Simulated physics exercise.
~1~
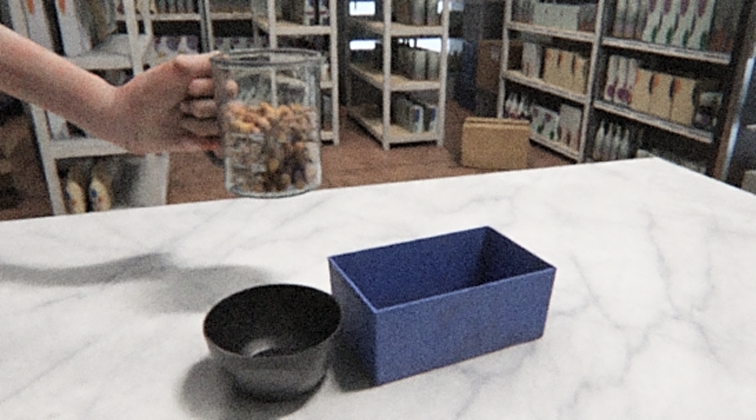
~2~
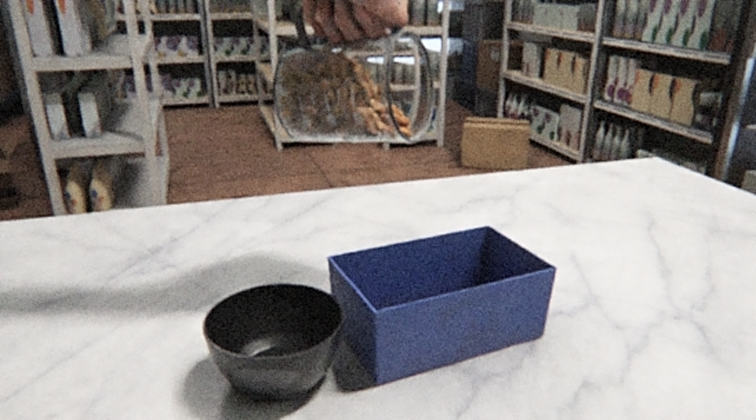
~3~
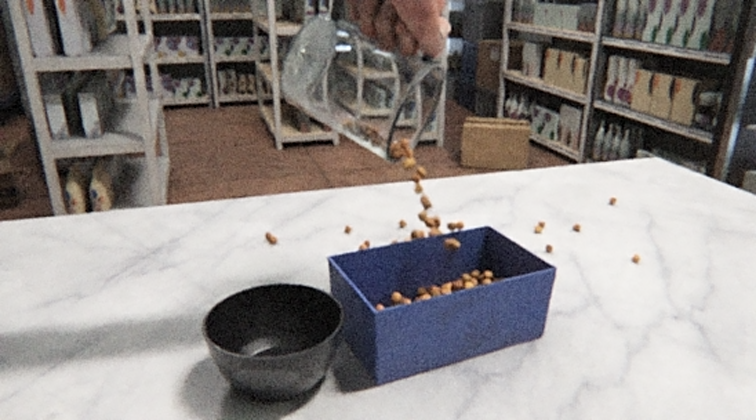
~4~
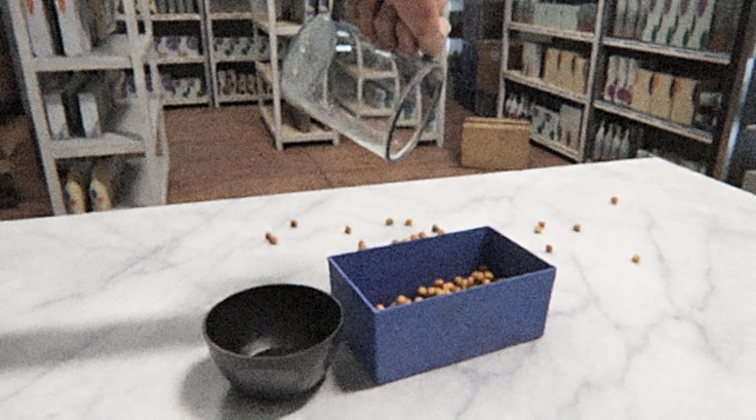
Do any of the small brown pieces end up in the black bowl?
No, the black bowl stays empty, while the pieces end up in the blue tin and outside the containers, with some scattered on the table.
